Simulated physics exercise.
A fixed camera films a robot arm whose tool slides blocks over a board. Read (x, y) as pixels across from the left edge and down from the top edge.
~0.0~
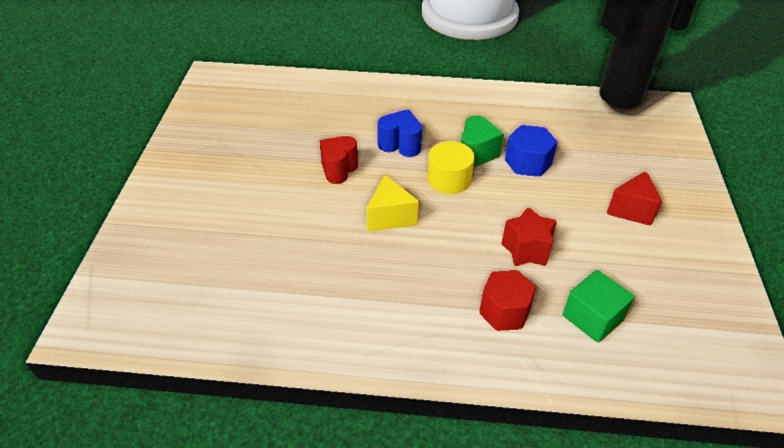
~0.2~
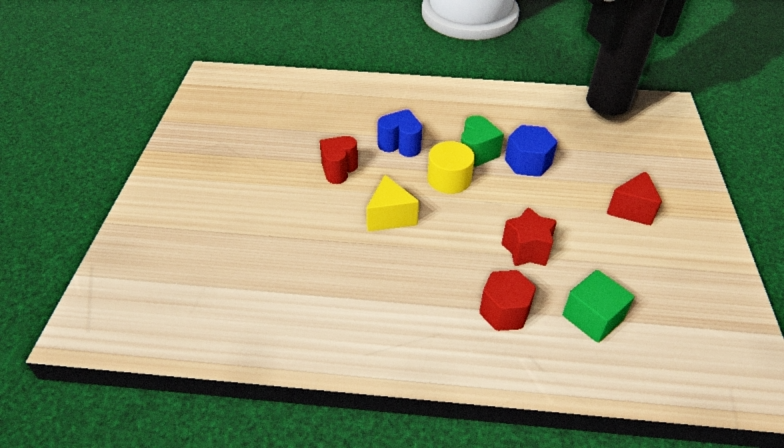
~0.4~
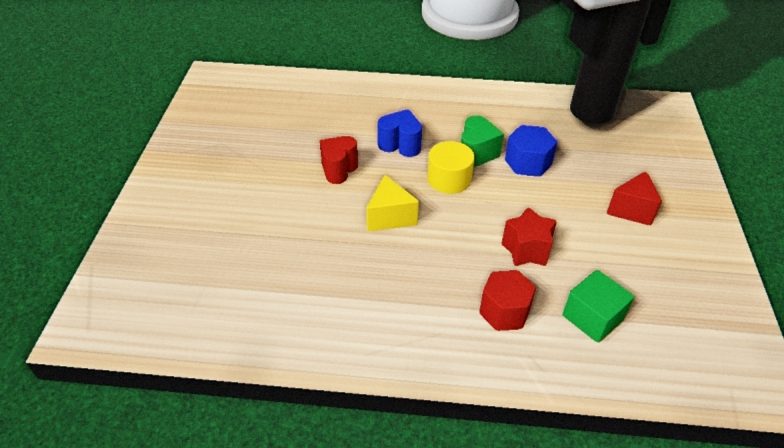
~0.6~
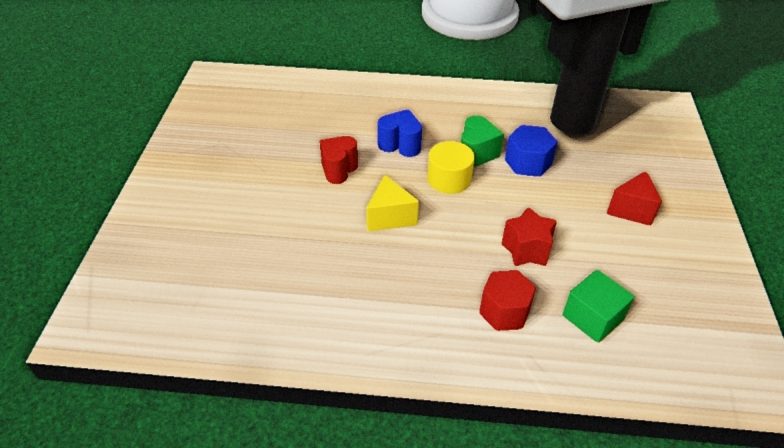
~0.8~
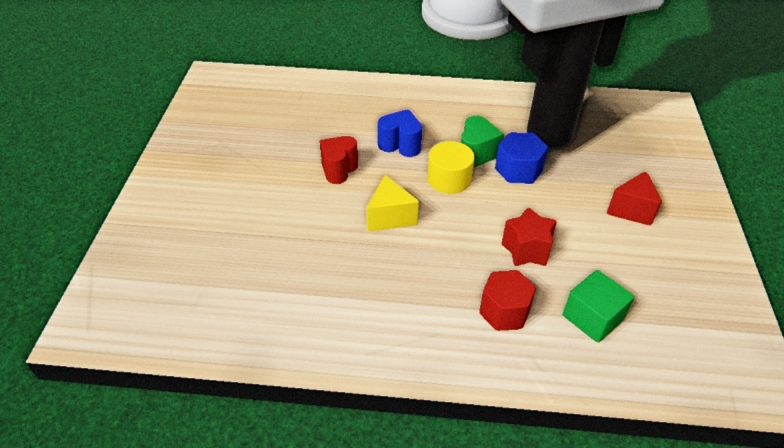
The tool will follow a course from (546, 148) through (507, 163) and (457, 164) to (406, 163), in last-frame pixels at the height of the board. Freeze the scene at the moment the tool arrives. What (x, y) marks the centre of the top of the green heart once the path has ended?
It sits at (424, 113).
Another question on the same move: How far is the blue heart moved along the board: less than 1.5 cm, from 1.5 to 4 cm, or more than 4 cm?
1.5 to 4 cm.
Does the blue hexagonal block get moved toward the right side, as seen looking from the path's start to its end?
No - that is not the case.
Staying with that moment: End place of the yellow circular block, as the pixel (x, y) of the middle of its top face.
It sits at (392, 169).
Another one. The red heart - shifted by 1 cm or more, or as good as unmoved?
It holds its position.
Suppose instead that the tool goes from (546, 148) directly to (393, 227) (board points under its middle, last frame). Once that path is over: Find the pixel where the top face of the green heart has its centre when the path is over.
I'd expect the centre of its top face to be at (460, 133).
What follows on the original path. One third of the way, tool at (508, 149); green heart at (464, 128), turned 20° clockwise; blue hexagonal block at (497, 168), turned 45° anticlockwise.
Two thirds of the way, tool at (457, 149); blue heart at (398, 121); yellow circular block at (425, 161); green heart at (433, 118), turned 95° clockwise; blue hexagonal block at (490, 171), turned 65° anticlockwise.
At the end, tool at (407, 148); red heart still; blue heart at (379, 116), turned 30° clockwise; yellow circular block at (392, 169); green heart at (424, 113), turned 115° clockwise; blue hexagonal block at (490, 171), turned 65° anticlockwise.
